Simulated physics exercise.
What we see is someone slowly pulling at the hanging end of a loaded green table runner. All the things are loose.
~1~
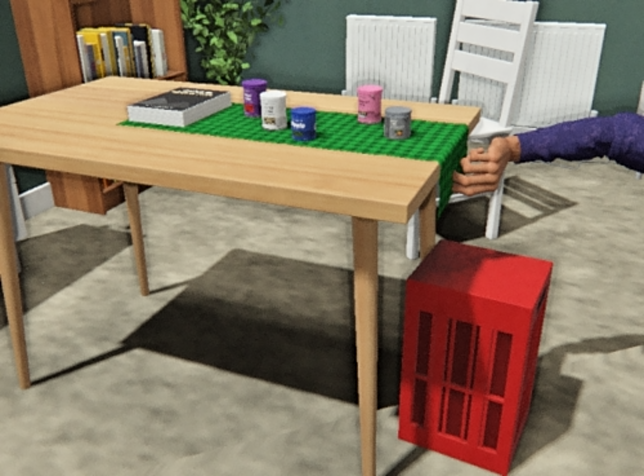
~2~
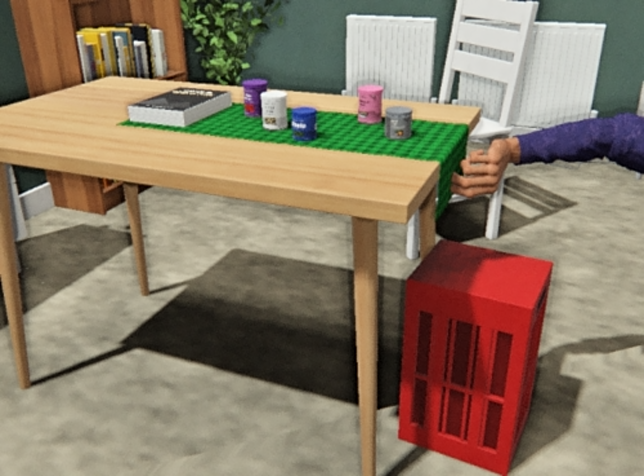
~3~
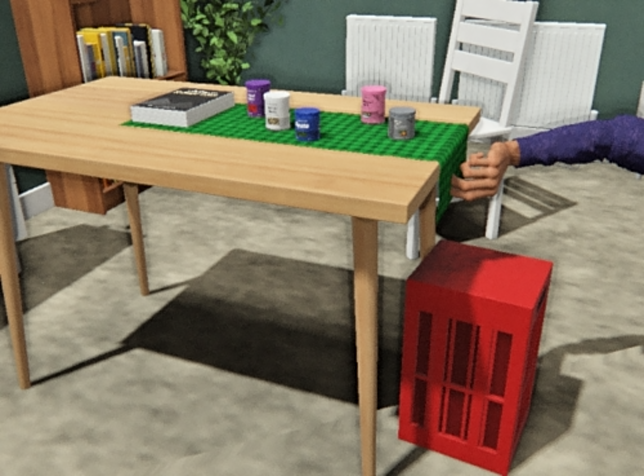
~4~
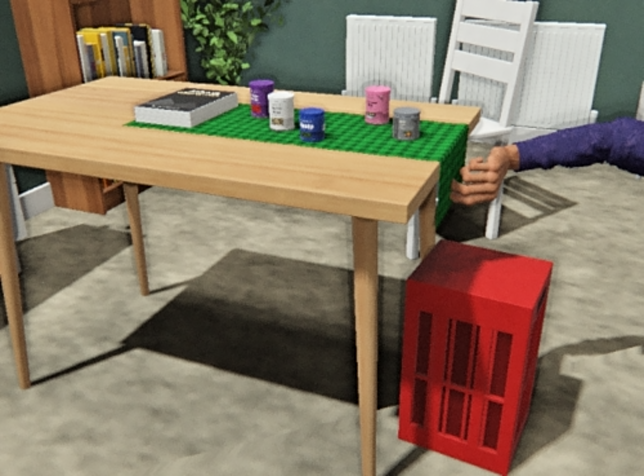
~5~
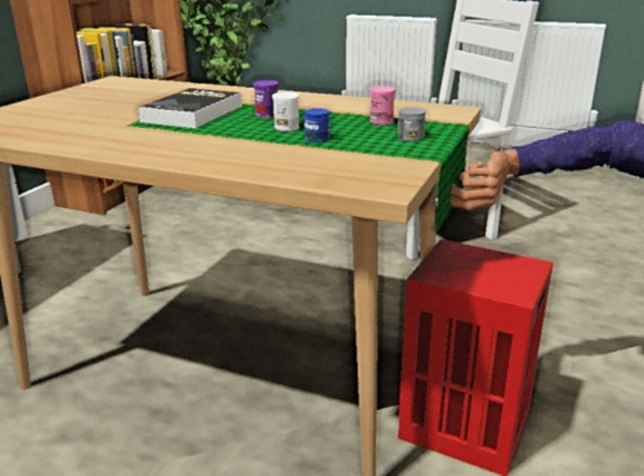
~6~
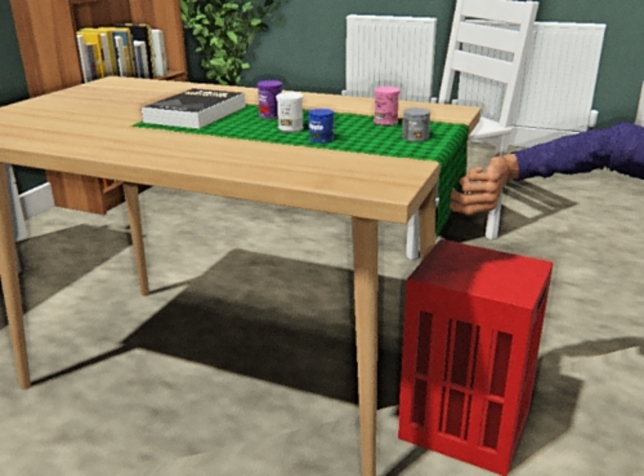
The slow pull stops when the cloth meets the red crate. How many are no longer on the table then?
The table loses one.
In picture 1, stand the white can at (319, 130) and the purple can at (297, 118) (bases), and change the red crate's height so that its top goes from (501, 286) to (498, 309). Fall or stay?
The white can stays on; the purple can stays on.
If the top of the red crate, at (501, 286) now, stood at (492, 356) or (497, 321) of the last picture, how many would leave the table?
Over the edge go 3 and 2.
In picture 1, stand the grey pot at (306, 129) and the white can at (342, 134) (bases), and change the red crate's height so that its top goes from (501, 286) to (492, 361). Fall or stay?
The grey pot drops off, the white can comes down.
A little later, hem near (449, 250); all still up.
Next, hem on the crate; grey pot gone.
When it is over, hem on the crate; grey pot gone. The count of fallen things is one.
